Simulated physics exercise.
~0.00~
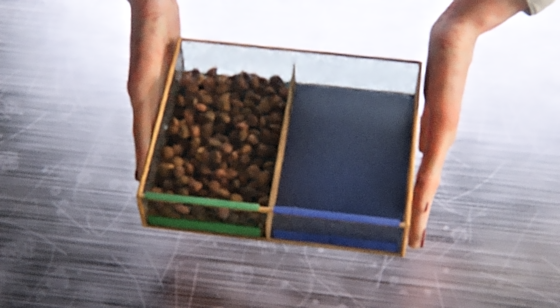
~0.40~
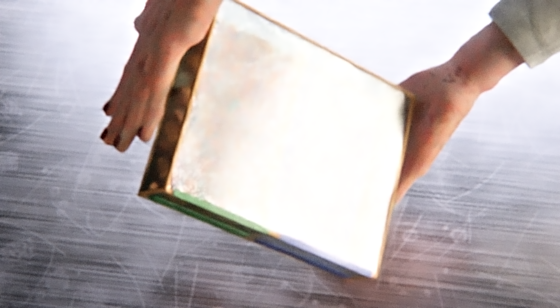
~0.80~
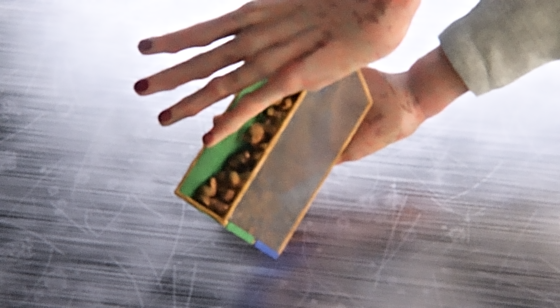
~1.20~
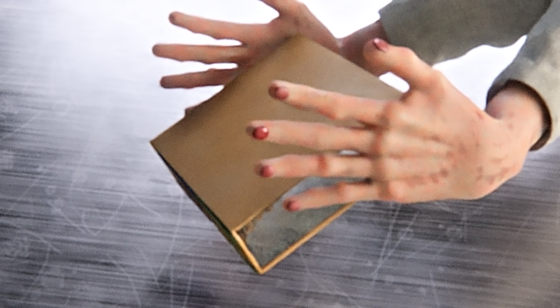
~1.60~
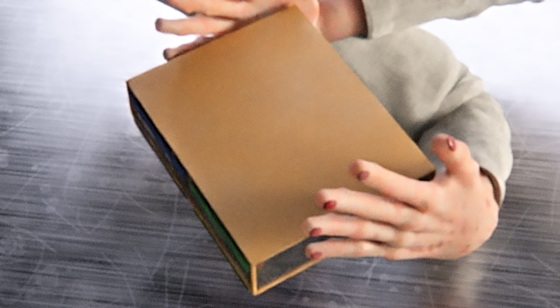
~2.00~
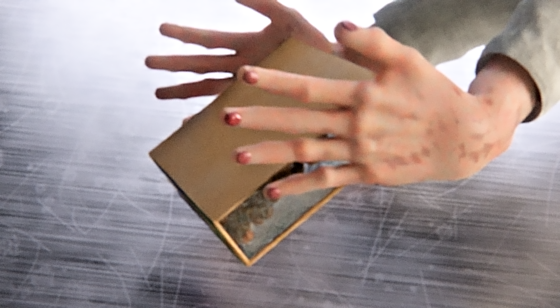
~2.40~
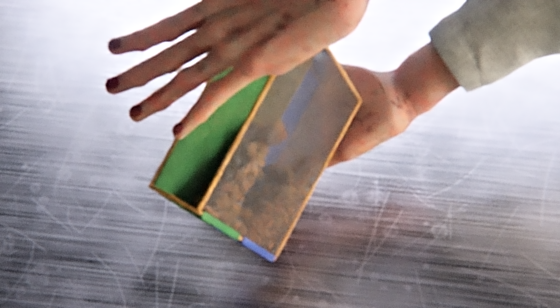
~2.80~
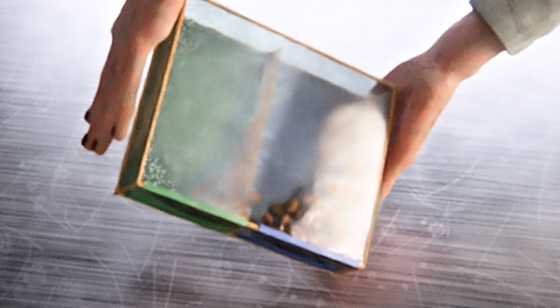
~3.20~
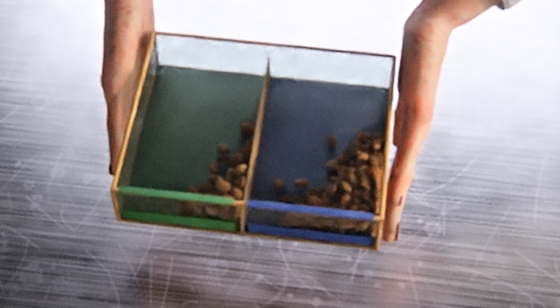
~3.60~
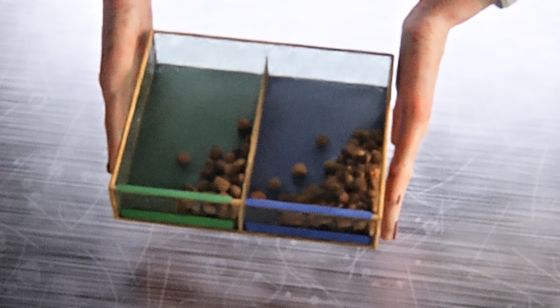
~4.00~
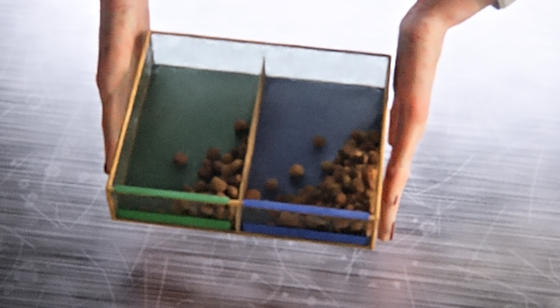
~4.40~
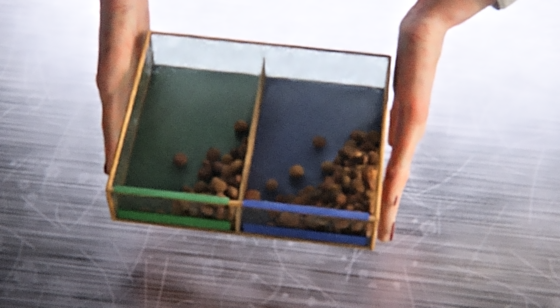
Over a scratched metal surface, hands flip a lidded box and back, spreading brown pieces from the green section into both.
